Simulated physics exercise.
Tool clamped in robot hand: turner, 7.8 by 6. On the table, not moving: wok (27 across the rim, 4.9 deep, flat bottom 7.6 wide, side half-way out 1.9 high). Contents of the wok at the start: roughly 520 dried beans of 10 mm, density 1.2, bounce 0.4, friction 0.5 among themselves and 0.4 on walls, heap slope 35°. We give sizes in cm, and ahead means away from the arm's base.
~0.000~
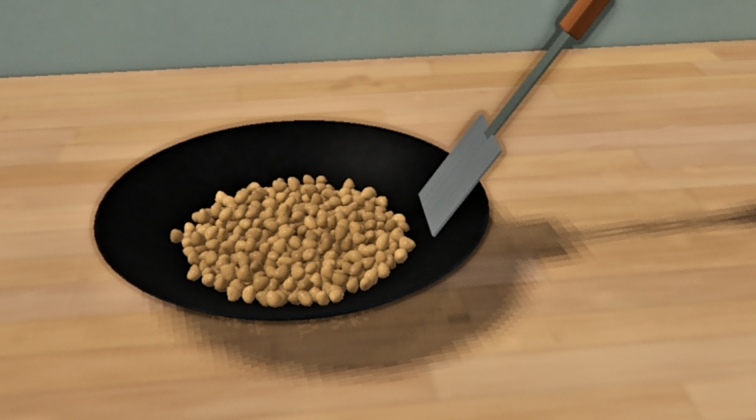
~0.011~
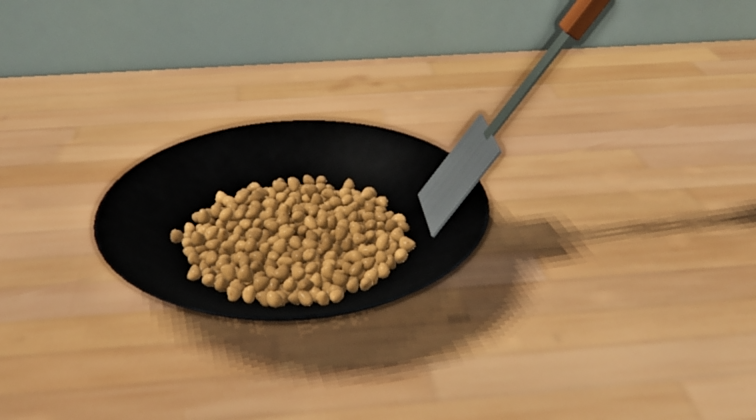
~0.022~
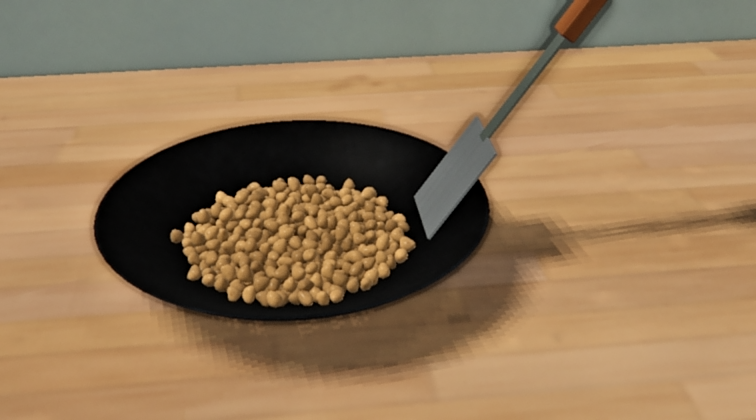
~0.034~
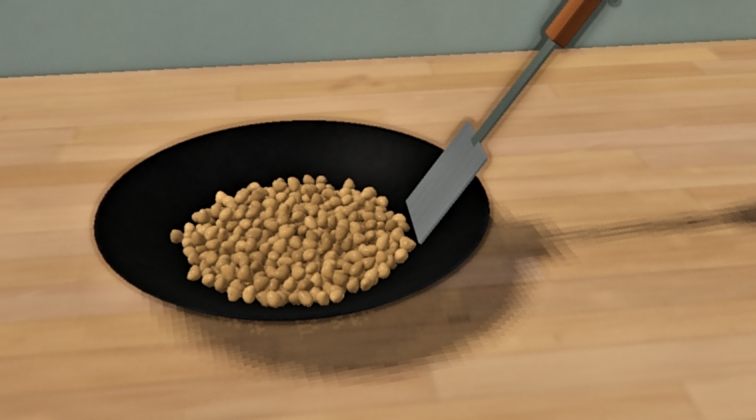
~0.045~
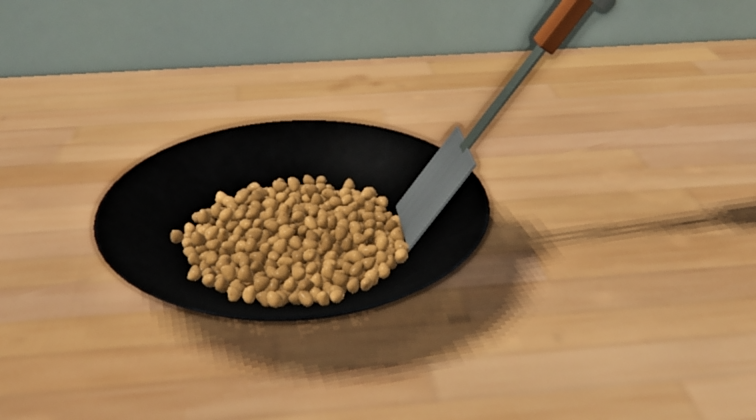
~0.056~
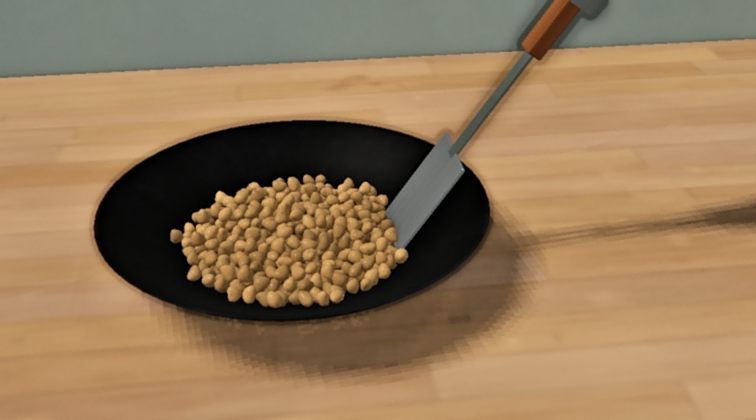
On a light wooden surface, a black wok holds a heap of small tan beans, with a metal turner slanting over its right side. The turner stays almost still at first, then slides down and left a short way until its blade meets the heap's right edge, nudging a few beans slightly.
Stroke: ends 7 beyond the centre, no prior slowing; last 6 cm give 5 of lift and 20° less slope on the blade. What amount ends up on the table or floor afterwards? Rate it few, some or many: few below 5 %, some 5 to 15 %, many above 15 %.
Some, 5 to 15 %.
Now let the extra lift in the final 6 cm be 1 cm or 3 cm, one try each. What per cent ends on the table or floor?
I'd put it near 20 in a hundred, then near 10 in a hundred.
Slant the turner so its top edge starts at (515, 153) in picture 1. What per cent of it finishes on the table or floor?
I'd estimate close to 10 per cent.
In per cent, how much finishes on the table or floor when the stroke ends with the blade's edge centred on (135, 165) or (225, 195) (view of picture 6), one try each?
25 % and 5 %.
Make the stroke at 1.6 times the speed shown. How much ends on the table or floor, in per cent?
Roughly 20 percent ends on the table or floor.
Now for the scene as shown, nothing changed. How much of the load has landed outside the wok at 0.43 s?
I'd say close to 10 in a hundred.
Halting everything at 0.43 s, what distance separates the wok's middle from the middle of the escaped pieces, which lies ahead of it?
About 20 cm.
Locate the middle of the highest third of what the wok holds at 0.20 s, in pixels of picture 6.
(189, 223).
By 0.13 s, sloping 55°, highest piece 6 above the table; 515 in the wok.
By 0.20 s, sloping 48°, highest piece 6 above the table; 510 in the wok, 5 on the blade or in flight.
By 0.43 s, sloping 35°, highest piece 6 above the table; 465 in the wok, 48 on the table or floor, 2 on the blade or in flight.
By 1.48 s, sloping 35°, highest piece 6 above the table; 464 in the wok, 51 on the table or floor.
Final count, 464 in the wok, 51 on the table or floor. That is 10 % on the table or floor.
